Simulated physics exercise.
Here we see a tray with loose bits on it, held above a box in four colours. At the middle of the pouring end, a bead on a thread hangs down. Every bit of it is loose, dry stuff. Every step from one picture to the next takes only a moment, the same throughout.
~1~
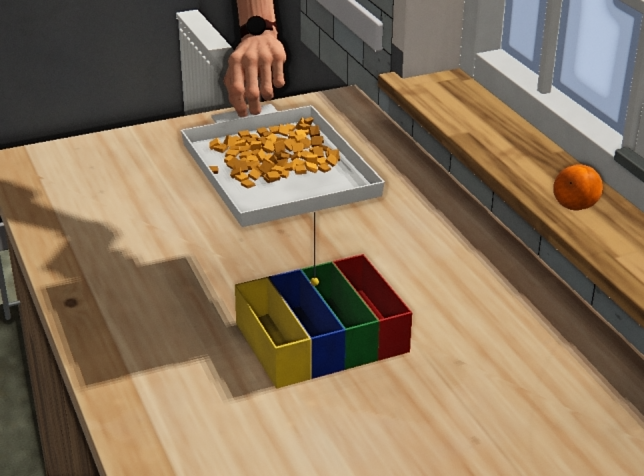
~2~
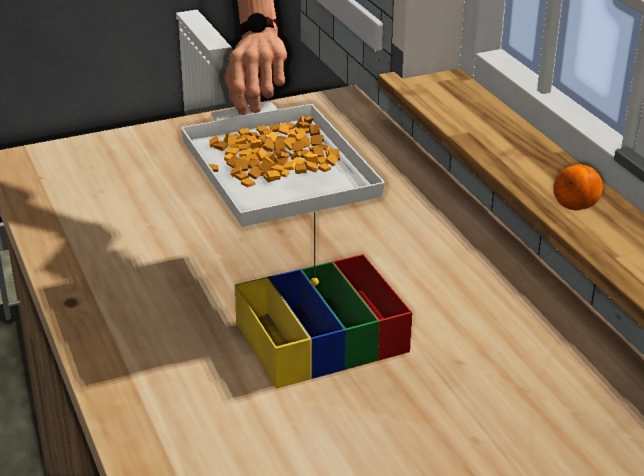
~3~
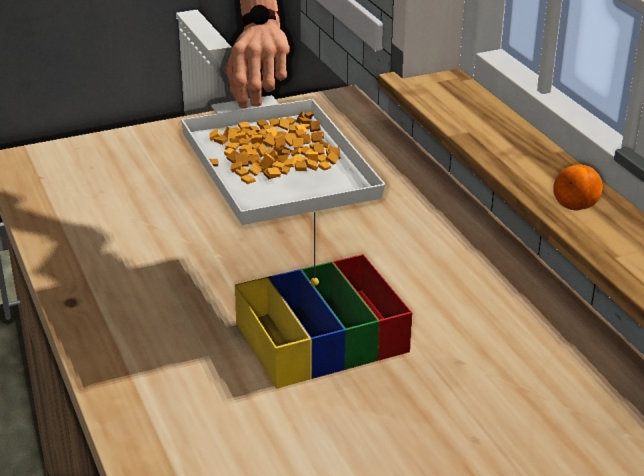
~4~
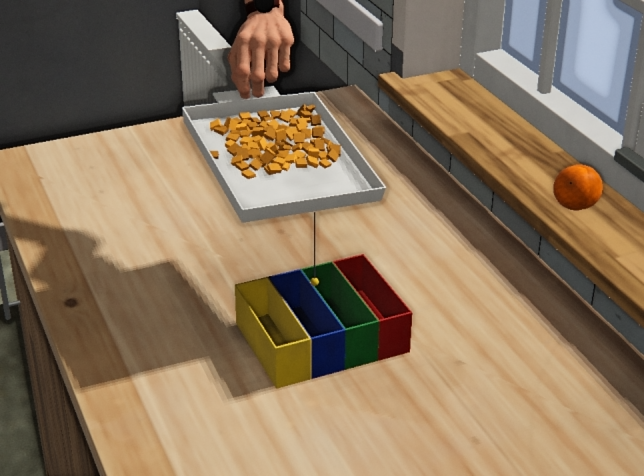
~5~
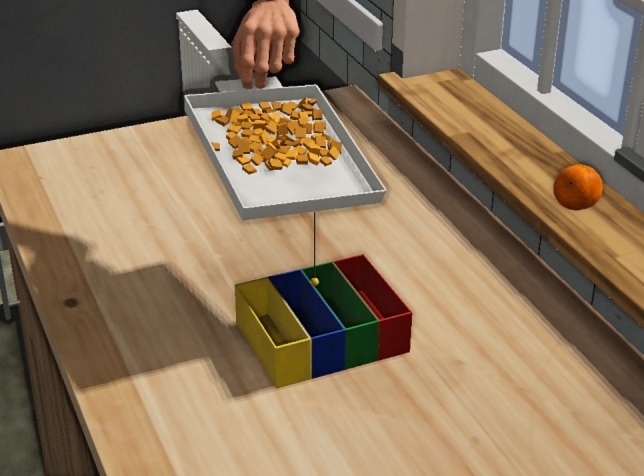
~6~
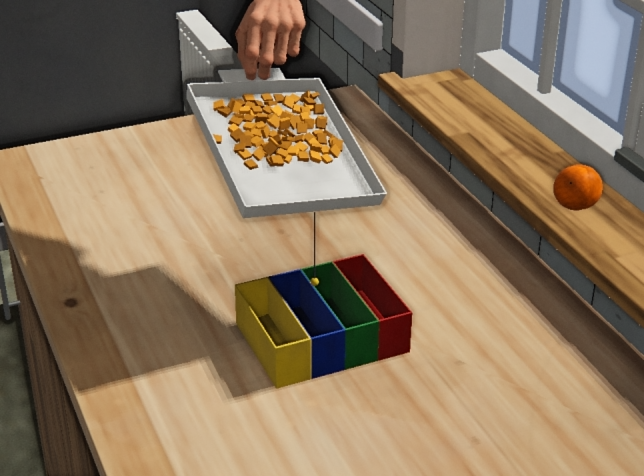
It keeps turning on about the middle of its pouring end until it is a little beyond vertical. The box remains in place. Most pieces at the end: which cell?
Red.
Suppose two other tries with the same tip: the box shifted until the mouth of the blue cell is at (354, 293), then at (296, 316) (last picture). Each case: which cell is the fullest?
The cell in green; red.
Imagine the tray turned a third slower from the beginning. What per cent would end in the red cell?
It would be around 60 per cent.
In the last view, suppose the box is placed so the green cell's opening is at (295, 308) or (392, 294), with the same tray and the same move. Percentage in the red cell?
Close to 10 in a hundred first, close to 10 in a hundred second.
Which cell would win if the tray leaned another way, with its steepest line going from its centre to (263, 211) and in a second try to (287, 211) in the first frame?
First: The yellow cell, second: That yellow cell.
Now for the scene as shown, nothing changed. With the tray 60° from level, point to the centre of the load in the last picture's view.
Roughly at (343, 174).
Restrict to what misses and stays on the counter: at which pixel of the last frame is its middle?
It's centred at about (416, 322).
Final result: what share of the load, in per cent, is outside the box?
I'd put it at about 20 percent.
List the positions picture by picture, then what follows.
Corners of the pouring end (242, 212) and (382, 181), level; middle of the load (270, 147), small crackers; bead on its thread (314, 282); yellow cell (293, 359); blue cell (328, 350); green cell (362, 341); red cell (395, 332), in the first picture.
Corners of the pouring end (242, 211) and (382, 182), level; middle of the load (270, 145), in the second picture.
Corners of the pouring end (243, 210) and (383, 184), tipped barely, lowest at the right corner; middle of the load (270, 141), in the third picture.
Corners of the pouring end (244, 208) and (384, 187), tipped a little, lowest at the right corner; middle of the load (271, 134), in the fourth picture.
Corners of the pouring end (245, 207) and (384, 190), tipped a little, lowest at the right corner; middle of the load (273, 128), in the fifth picture.
Corners of the pouring end (247, 205) and (385, 192), tipped clearly, lowest at the right corner; middle of the load (275, 122); yellow cell (293, 359); blue cell (328, 350); green cell (362, 341); red cell (395, 332), in the sixth picture.
Just after the last frame, tray tipped steeply; almost all on the tray; just a few falling or outside the box.
A moment on, tray tipped right over; roughly two thirds on the tray; about a tenth in the red cell; just a few in the green cell; about a tenth falling or outside the box.
Further on, tray tipped past a quarter turn; roughly two thirds in the red cell; roughly a quarter in the green cell; roughly a quarter falling or outside the box.
When it is over, tray tipped past a quarter turn; roughly two thirds in the red cell; roughly a quarter in the green cell; not one in the yellow cell; not one in the blue cell; roughly a quarter outside the box.
